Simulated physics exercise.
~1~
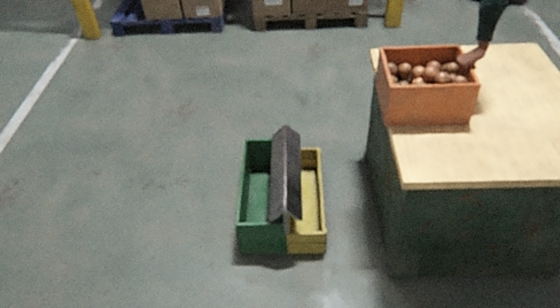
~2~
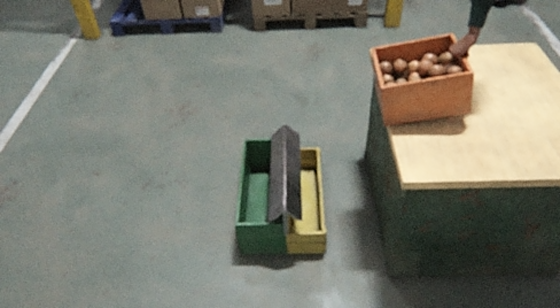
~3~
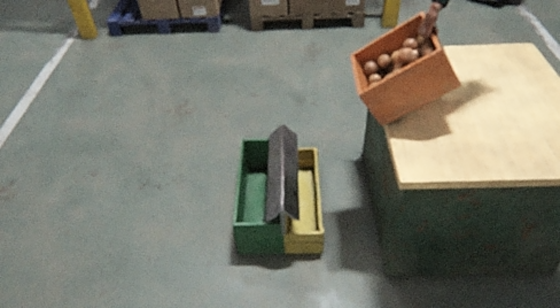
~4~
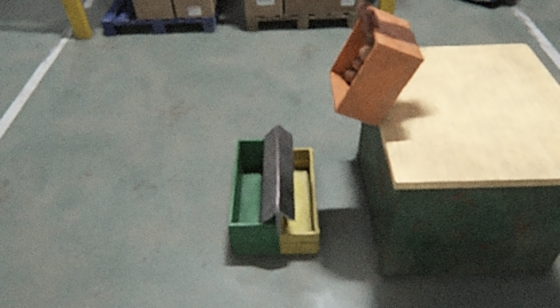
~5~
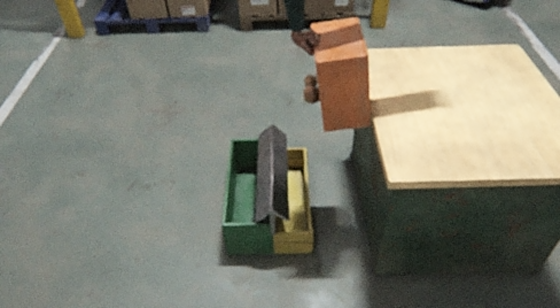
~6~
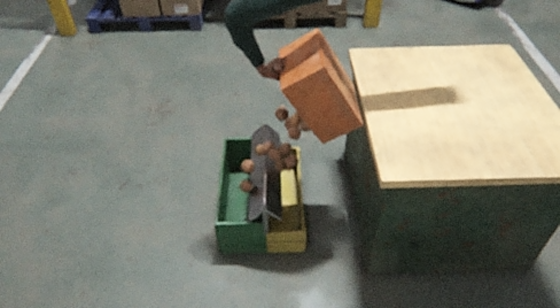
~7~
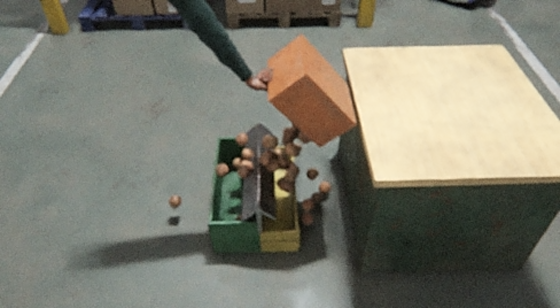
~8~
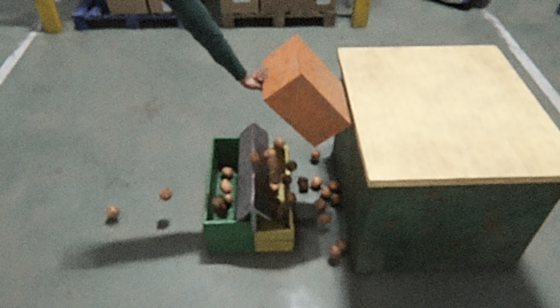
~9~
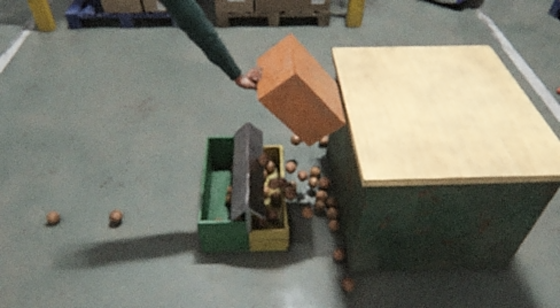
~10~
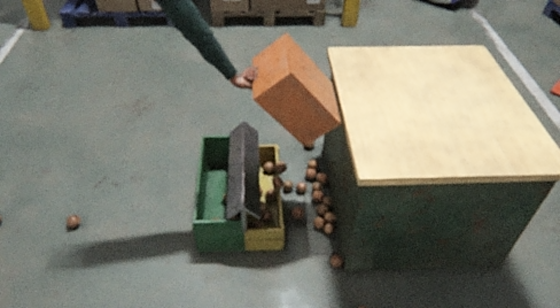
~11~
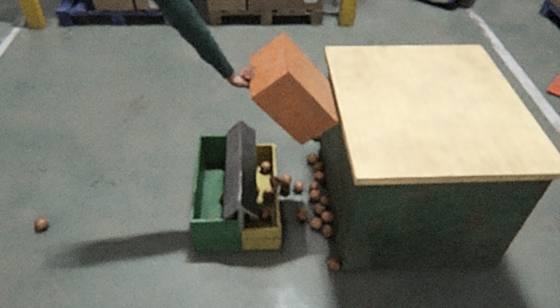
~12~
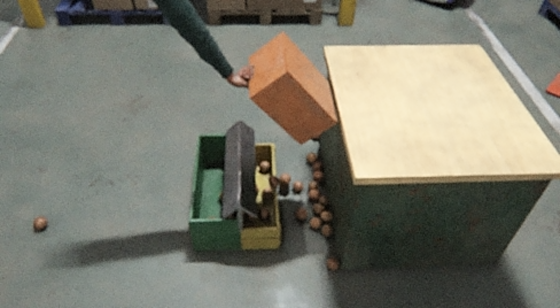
A green-sleeved arm tipped an orange crate of onions leftward off the edge of a wooden-topped bench, spilling them over a dark ridge into yellow and green totes, but many landed on the floor by the bench and a couple rolled away left.
